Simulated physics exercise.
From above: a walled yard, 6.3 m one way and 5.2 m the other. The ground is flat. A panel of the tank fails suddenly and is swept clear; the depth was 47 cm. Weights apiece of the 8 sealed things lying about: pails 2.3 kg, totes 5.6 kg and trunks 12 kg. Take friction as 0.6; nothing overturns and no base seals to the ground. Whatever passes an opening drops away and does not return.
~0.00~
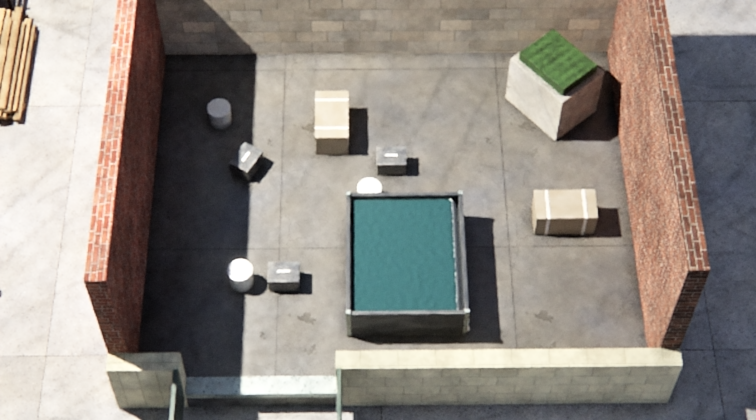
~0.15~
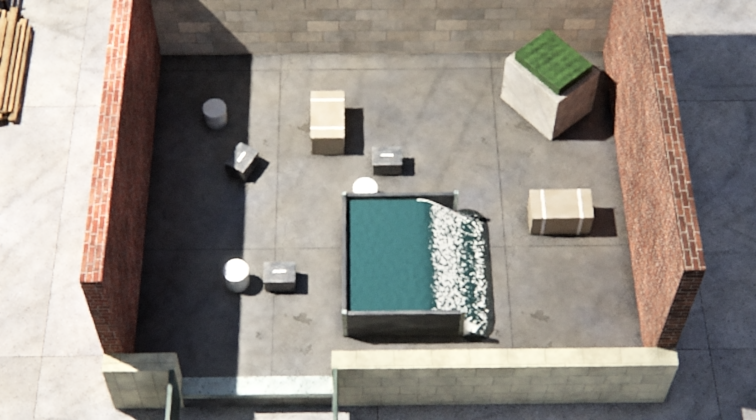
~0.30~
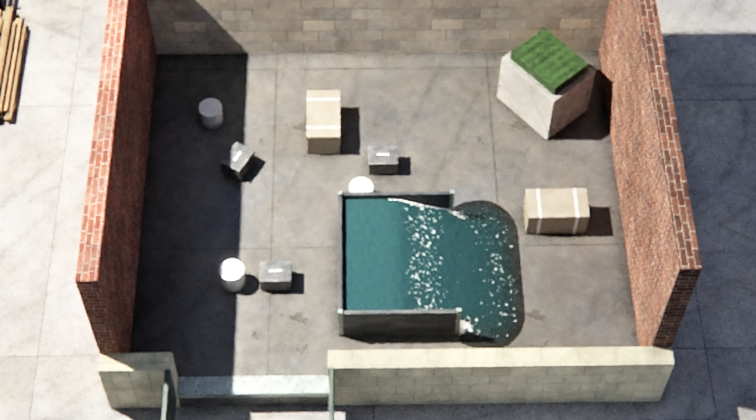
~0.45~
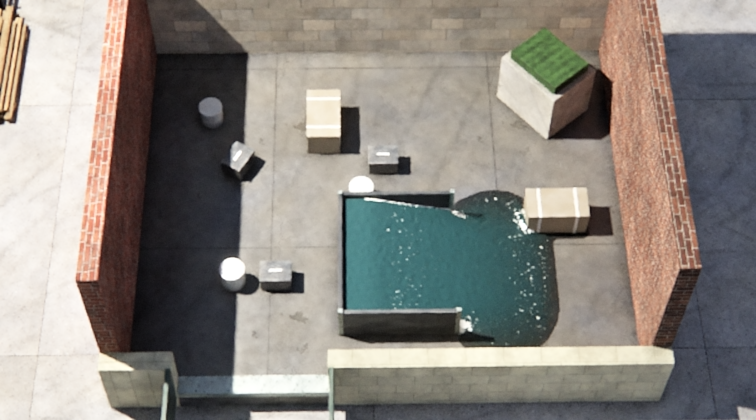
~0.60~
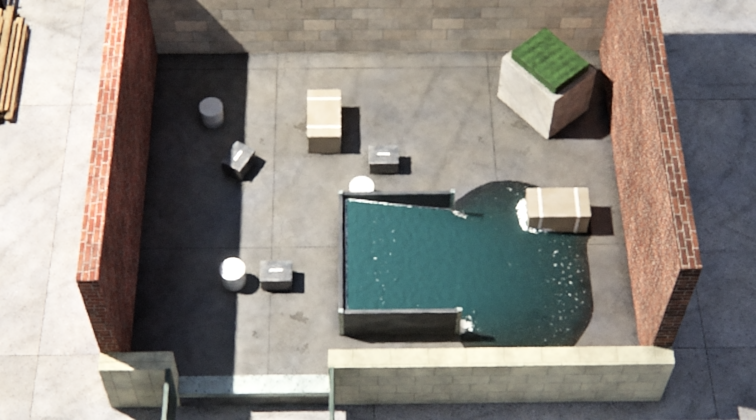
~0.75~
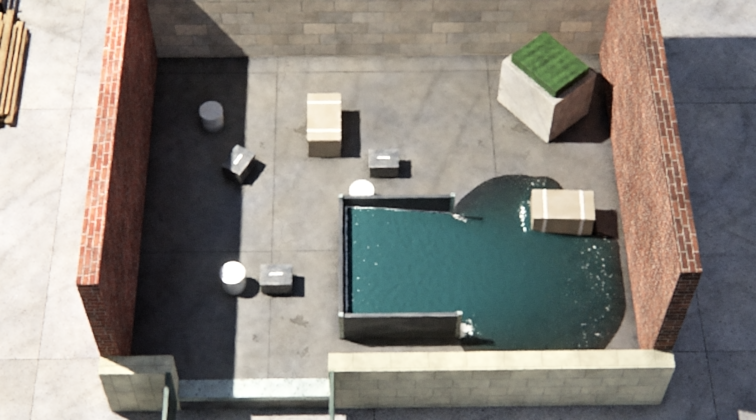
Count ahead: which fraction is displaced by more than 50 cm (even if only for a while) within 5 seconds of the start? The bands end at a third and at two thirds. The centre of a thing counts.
Share: Less than a third.
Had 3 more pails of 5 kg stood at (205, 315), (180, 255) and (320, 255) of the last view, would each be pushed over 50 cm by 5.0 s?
In turn: Less, short of it, short of it.
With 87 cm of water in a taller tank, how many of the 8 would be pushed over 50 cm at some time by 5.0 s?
In that case 2 of them.
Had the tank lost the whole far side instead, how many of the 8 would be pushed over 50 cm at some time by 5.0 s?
Then 4.
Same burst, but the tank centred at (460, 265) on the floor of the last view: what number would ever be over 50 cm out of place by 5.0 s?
Then 1.
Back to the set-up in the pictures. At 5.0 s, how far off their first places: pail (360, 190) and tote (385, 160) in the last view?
In turn: 0 cm, 0 cm.
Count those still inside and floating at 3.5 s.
At that moment 1.
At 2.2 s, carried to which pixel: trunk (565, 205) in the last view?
Around (571, 142).
After 1.1 s 0 of 8 are over 50 cm from their spots; 0 afloat.
After 2.2 s 1 of 8 are over 50 cm from their spots; 0 afloat.
After 3.5 s 1 of 8 are over 50 cm from their spots; 1 afloat.
After 5.0 s 1 of 8 are over 50 cm from their spots, and 1 have been at some point; 1 afloat.
